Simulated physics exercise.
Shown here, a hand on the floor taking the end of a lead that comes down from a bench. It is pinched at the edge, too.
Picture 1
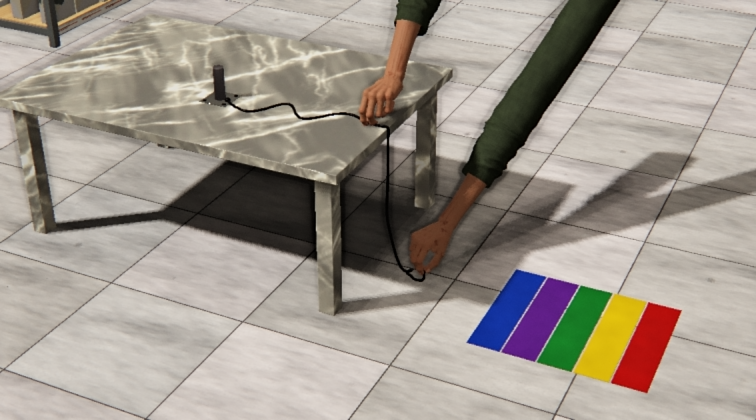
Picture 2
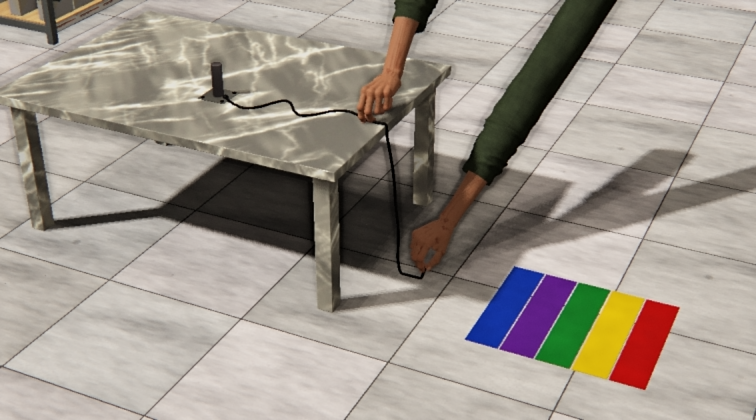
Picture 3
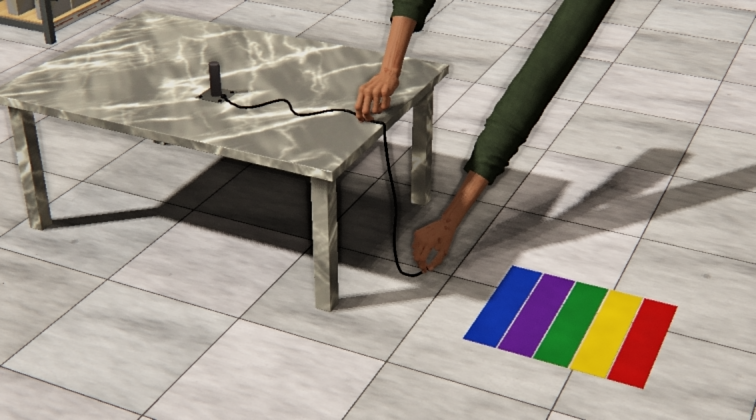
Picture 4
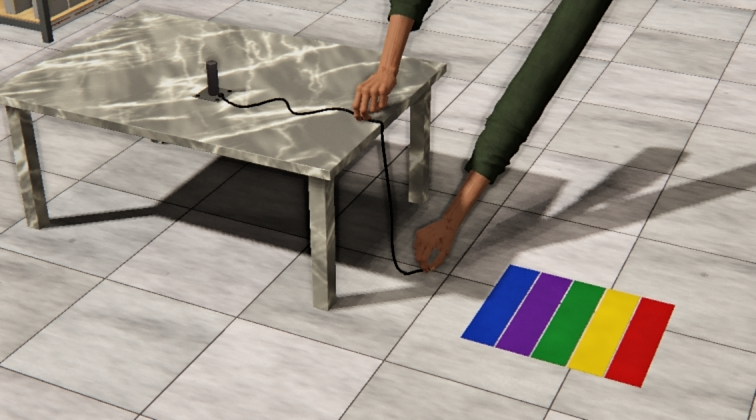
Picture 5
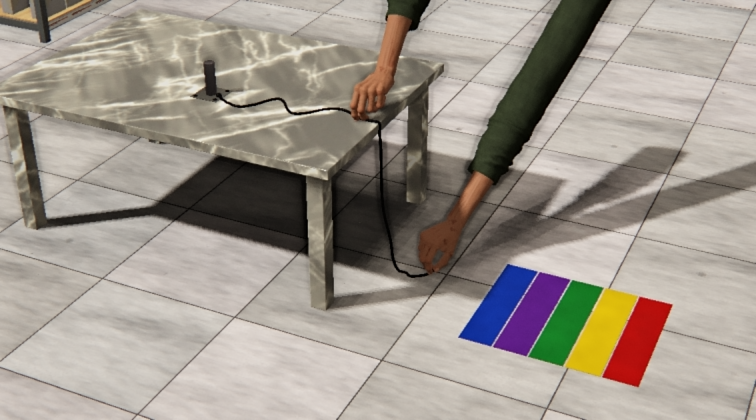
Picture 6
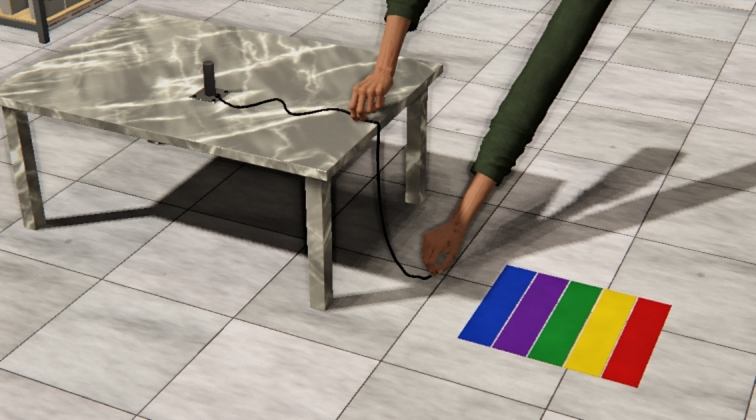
A hand near the floor pinches a black cord's end and moves slightly right.
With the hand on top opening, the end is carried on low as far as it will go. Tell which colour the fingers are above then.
They are above green.
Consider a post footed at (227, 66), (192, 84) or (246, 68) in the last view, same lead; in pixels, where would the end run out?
Per try, approx.: (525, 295); (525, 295); (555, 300).
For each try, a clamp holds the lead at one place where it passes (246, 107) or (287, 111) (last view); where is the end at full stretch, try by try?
Approximately (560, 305), then (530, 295).
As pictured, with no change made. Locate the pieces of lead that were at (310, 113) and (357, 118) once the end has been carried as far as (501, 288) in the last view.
They end up somewhere around (343, 118) and (378, 146).
A little later, end near (501, 288); over blue.
Next, end near (543, 299); over purple.
When it is tight, end near (568, 305); over green. Over green.
